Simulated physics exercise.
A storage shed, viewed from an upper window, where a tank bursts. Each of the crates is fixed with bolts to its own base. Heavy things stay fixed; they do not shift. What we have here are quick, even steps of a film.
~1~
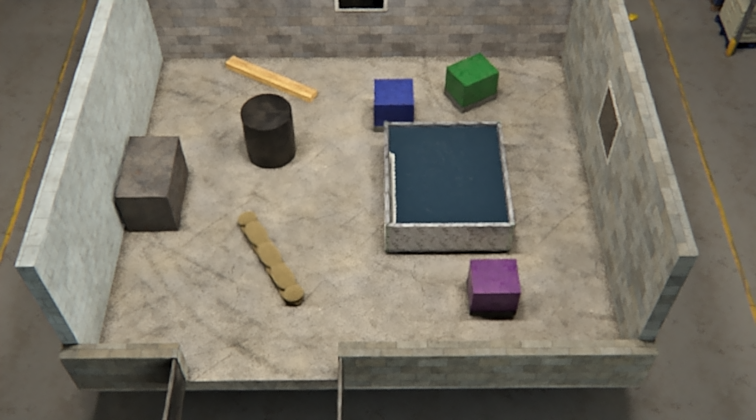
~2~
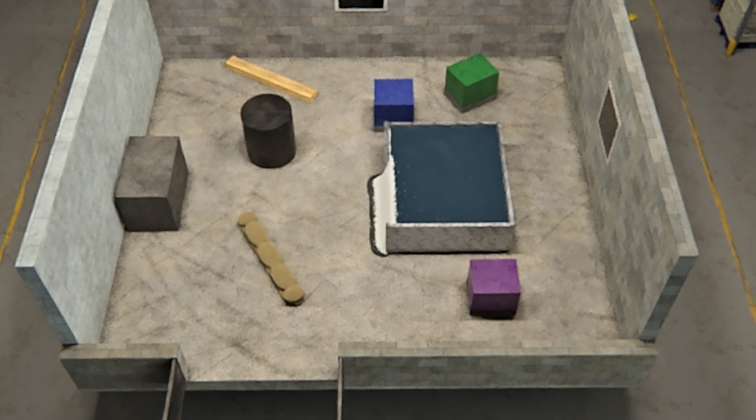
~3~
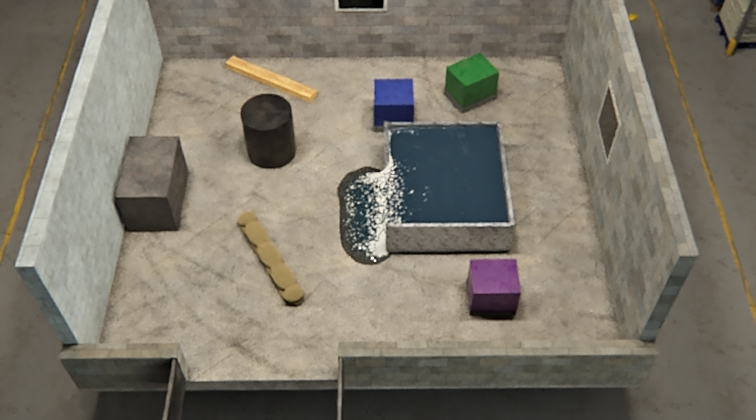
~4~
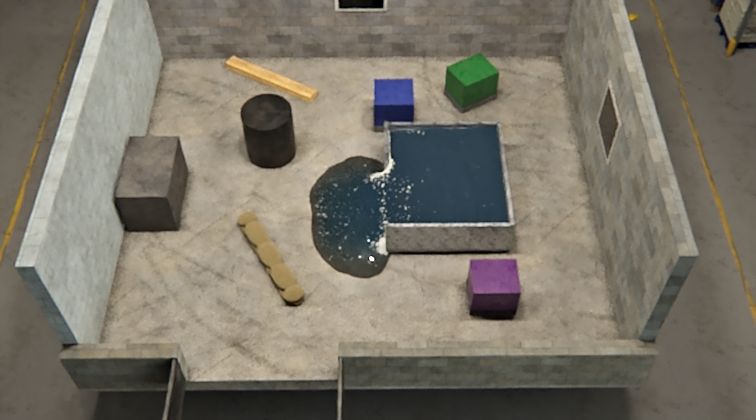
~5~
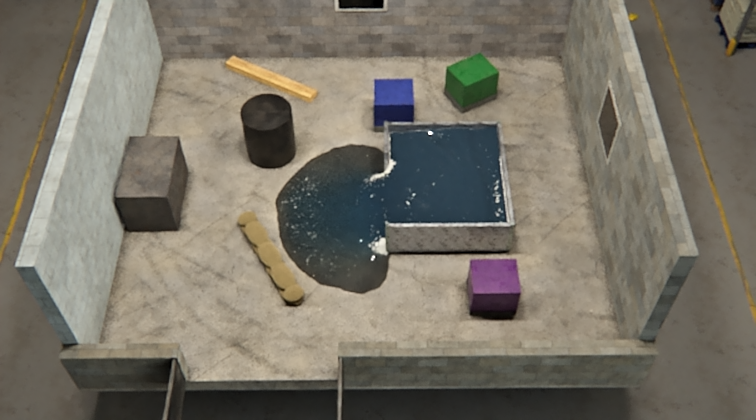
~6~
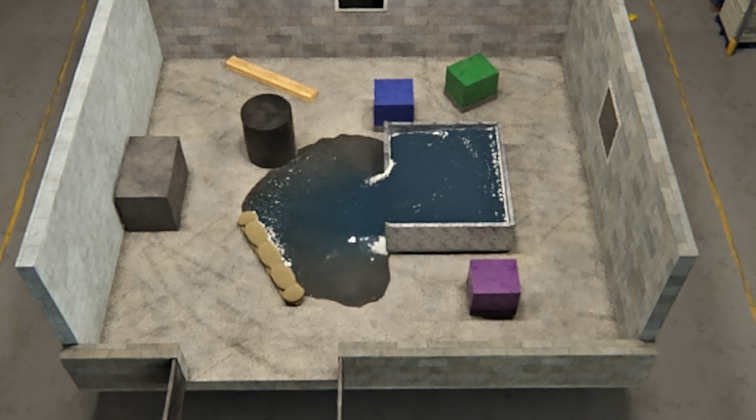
Dark water pours through the open left side of a square tank and spreads leftward across the floor in a widening, rounded pool, reaching a row of tan sandbag-like shapes while the surrounding blocks and black cylinder stay still.
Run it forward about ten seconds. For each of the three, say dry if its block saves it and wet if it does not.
Green crate: Dry; blue crate: Dry; purple crate: Dry.
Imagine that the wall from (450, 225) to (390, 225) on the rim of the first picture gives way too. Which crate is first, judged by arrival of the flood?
I'd go with the purple crate.
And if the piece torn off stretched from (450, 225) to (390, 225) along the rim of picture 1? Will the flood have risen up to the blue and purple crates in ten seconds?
In short: Blue stays untouched; purple gets drenched.
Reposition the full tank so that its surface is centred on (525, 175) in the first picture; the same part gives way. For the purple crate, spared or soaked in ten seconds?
I reckon the purple crate is unharmed.
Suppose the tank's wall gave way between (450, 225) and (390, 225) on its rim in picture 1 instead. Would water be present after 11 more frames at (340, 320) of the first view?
Check at the point: Soaked.
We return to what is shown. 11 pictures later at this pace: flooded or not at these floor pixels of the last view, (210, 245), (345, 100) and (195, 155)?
Point one sodden, point two left clear, point three sodden.
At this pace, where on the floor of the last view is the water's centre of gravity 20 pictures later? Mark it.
Roughly (308, 202).
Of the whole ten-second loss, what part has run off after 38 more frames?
Roughly 55 percent.
A moment on, water covers 20 % of the floor; the green crate not reached, the blue crate water round its plinth, the purple crate not reached.
Next, water covers 35 % of the floor; the green crate not reached, the blue crate water round its plinth, the purple crate not reached.
Then, water covers 50 % of the floor; the green crate not reached, the blue crate water round its plinth, the purple crate not reached.
Later, water covers 70 % of the floor; the green crate not reached, the blue crate water round its plinth, the purple crate water round its plinth.
In the end, water covers 90 % of the floor; the green crate stayed above the water, the blue crate stayed above the water, the purple crate stayed above the water.
